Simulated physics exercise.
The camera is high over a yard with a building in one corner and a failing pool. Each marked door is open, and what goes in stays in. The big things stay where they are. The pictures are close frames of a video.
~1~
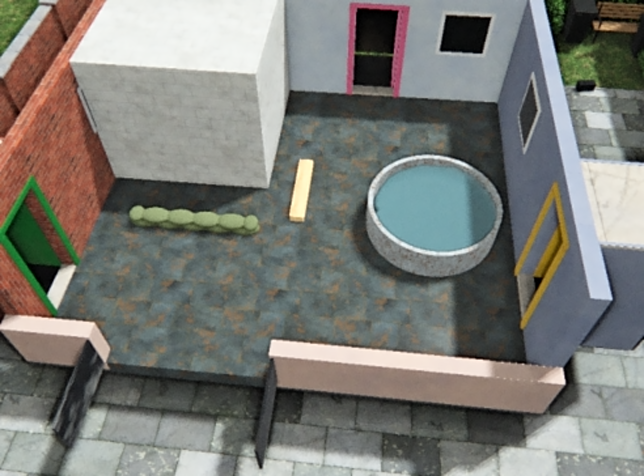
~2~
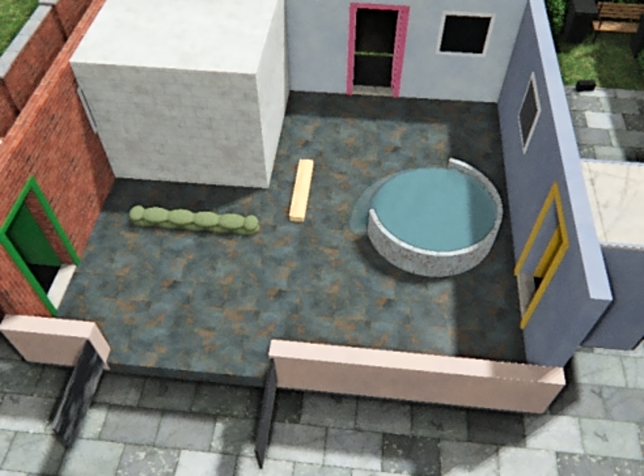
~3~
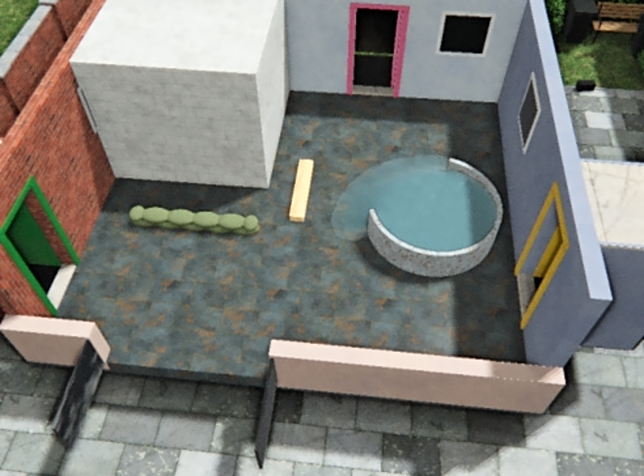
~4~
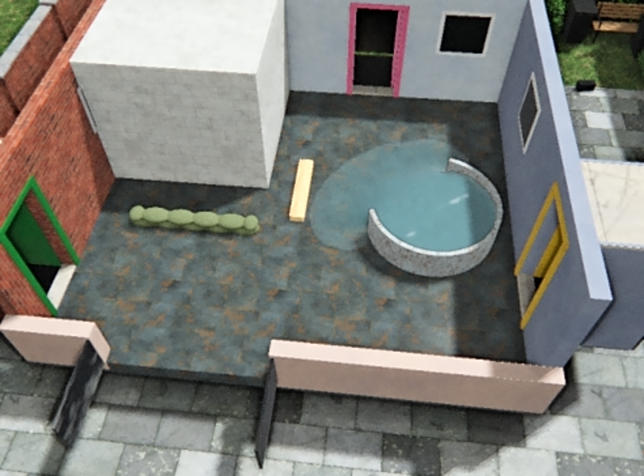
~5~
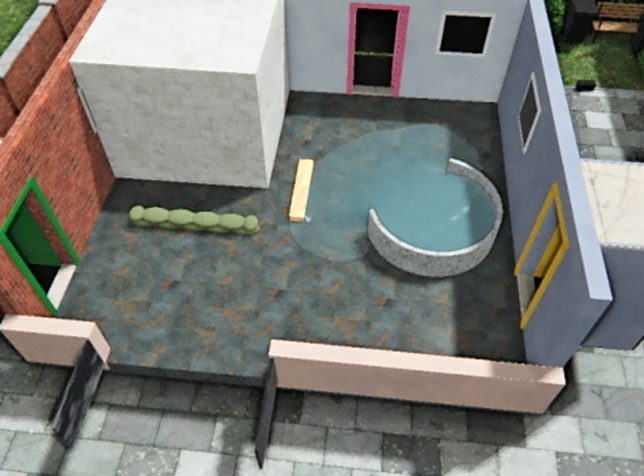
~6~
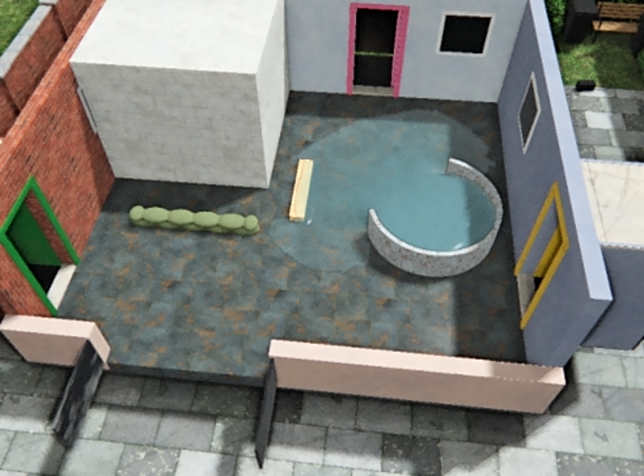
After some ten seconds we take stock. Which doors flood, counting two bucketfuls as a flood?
In the end: The yellow door admits no more than that; the green door admits no more than that; the pink door lets in a lot.
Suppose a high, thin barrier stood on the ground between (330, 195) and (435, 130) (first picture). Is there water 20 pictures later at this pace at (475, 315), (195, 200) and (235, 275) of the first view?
In turn: Free of water, wet, covered.
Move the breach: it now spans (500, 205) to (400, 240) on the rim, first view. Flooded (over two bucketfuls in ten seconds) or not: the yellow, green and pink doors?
Yellow door goes over, green door floods, pink door takes less.
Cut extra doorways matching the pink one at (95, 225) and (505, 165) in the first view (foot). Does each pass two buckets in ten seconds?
As listed: Keeps below it, goes over.
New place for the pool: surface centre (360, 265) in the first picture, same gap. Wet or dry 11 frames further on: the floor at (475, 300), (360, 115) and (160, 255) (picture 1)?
In that order: Not flooded, awash, covered.
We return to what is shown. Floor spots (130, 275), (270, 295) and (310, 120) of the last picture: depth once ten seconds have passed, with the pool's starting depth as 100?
Roughly 2, 6 and 8 per cent, in turn.
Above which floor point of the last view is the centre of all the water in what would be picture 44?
Roughly at (363, 178).
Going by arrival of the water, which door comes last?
The yellow one.
A moment on, water covers 40 % of the floor; the yellow door not reached, the green door not reached, the pink door under two buckets in.
Next, water covers 45 % of the floor; the yellow door not reached, the green door not reached, the pink door over two buckets in.
Then, water covers 50 % of the floor; the yellow door not reached, the green door not reached, the pink door far over two buckets in.
Later, water covers 65 % of the floor; the yellow door not reached, the green door wet at the sill, nothing in, the pink door far over two buckets in.
In the end, water covers 85 % of the floor; the yellow door wet at the sill, nothing in, the green door wet at the sill, nothing in, the pink door far over two buckets in.
